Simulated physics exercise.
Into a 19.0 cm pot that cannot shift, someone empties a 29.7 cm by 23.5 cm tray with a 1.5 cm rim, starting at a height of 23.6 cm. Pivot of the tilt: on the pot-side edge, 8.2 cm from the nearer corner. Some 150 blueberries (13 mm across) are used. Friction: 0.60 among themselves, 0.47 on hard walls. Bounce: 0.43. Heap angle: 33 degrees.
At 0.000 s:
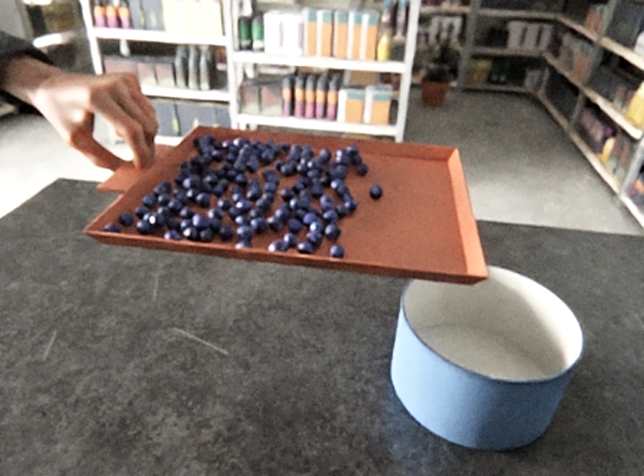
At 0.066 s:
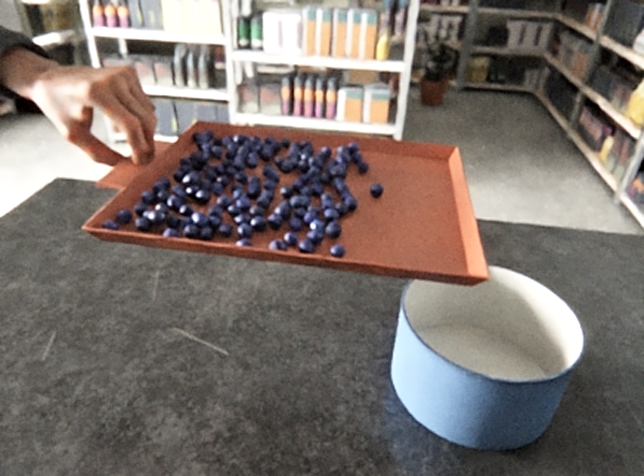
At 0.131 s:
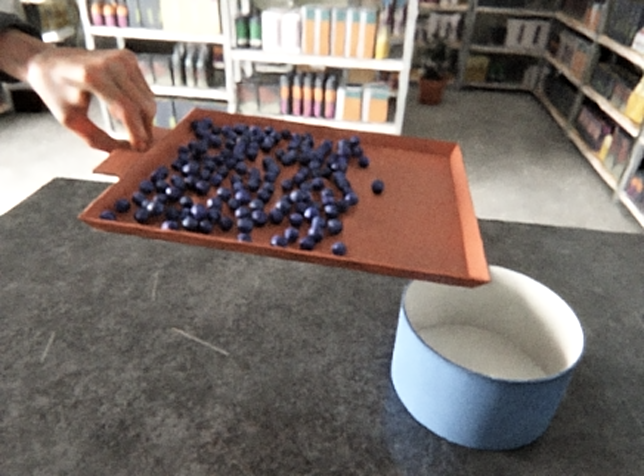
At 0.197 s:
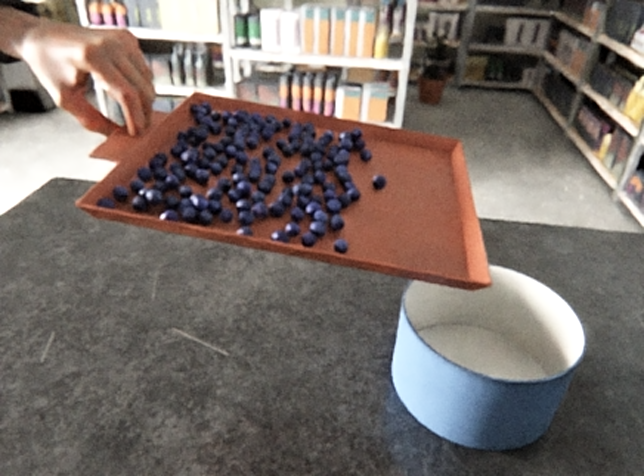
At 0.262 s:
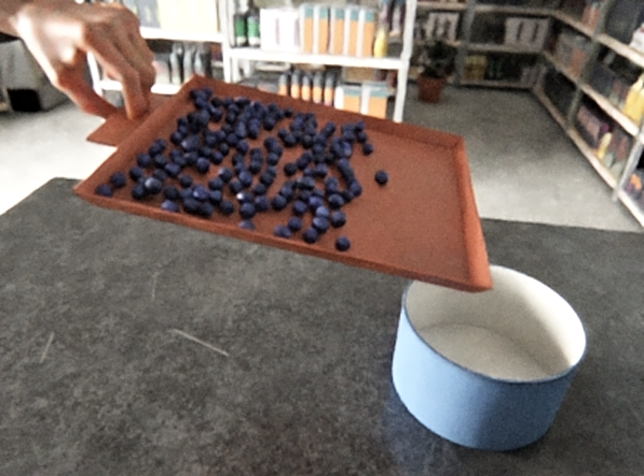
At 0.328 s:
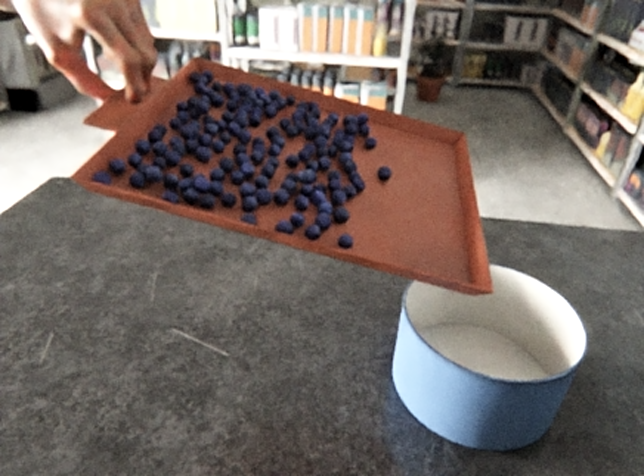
Blueberries resting on a reddish-brown tray as a hand at left lifts the handle, gradually tilting it toward a blue pot.
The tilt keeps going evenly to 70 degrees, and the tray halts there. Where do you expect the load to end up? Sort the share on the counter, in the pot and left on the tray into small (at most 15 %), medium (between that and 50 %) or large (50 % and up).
Counter - large, pot - medium, tray - small.
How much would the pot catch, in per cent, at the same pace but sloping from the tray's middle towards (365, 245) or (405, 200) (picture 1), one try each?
The share comes to roughly 5 in a hundred, then roughly 75 in a hundred.
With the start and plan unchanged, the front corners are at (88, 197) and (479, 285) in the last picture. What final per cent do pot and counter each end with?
Pot: 5, counter: 90.
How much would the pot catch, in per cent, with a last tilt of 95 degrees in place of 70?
Result: Close to 30 %.
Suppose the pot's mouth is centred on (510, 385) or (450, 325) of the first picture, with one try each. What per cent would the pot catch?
Near 95 and 45 percent, one try each.
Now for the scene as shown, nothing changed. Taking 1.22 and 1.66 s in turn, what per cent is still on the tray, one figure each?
The figures go 65 and then 10.
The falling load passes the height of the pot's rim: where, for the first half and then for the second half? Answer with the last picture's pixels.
Earlier half at about (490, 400), later half at about (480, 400) in pixels.
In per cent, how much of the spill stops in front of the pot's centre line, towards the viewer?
Share: Some 100 %.
After 0.86 s, tilt 40 degrees; the tray holds 95 %, the pot 0 %.
After 1.22 s, tilt 58 degrees; the tray holds 65 %, the pot 10 %.
After 1.66 s, tilt 70 degrees; the tray holds 10 %, the pot 25 %.
In the end, at 2.9 s, counter 70 %, pot 30 %, tray 0 %.
